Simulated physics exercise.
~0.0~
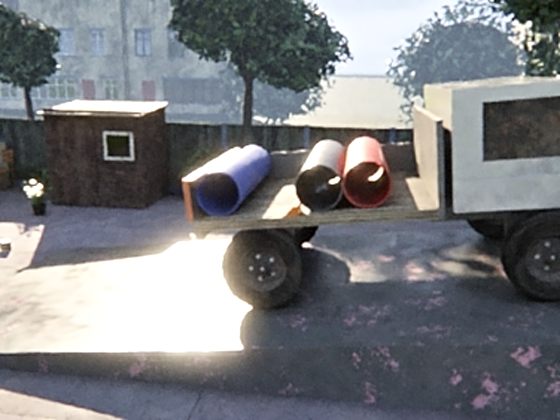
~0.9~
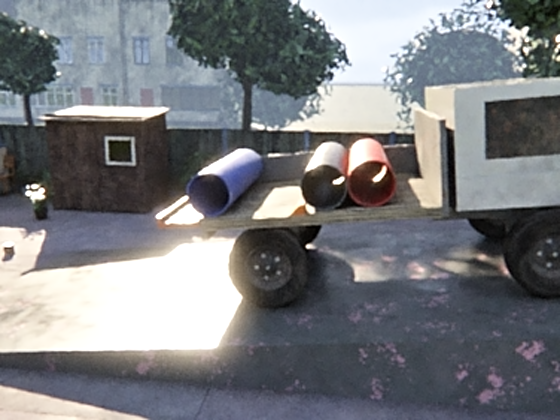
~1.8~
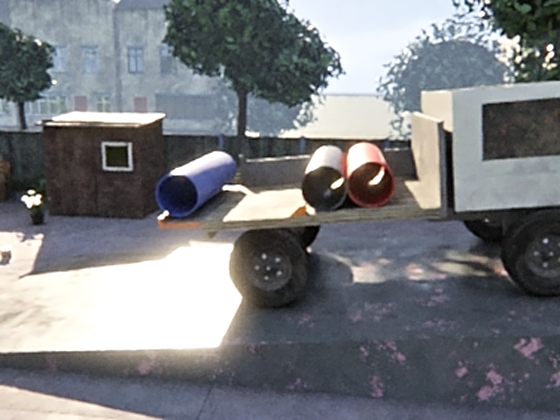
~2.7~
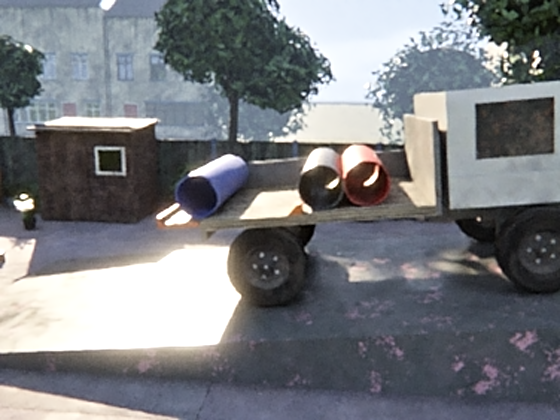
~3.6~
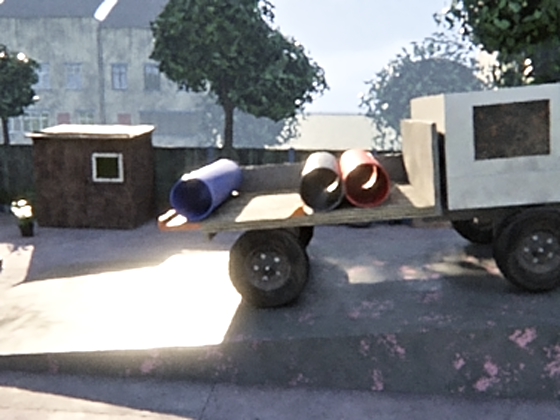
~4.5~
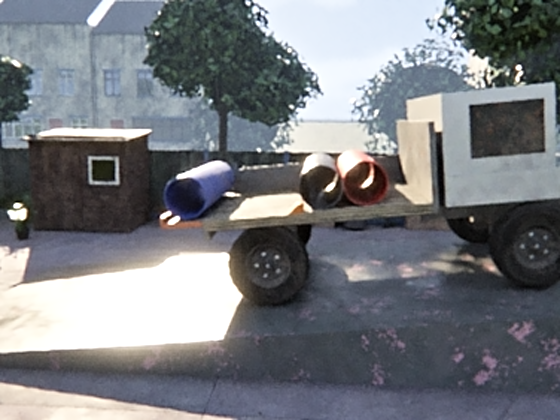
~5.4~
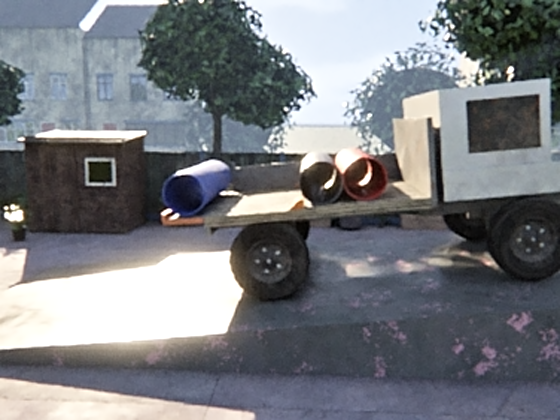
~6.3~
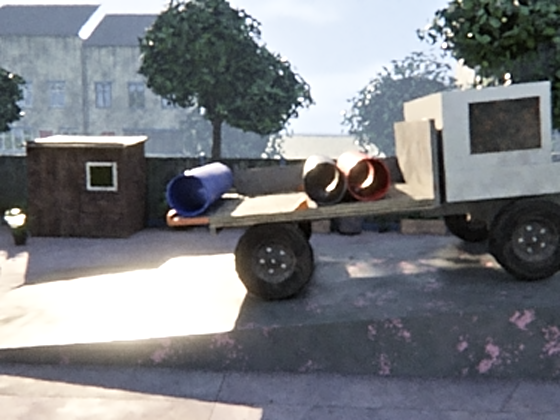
The blue pipe rolls left onto the lowered tailgate, rocks back and forth, and stays there.
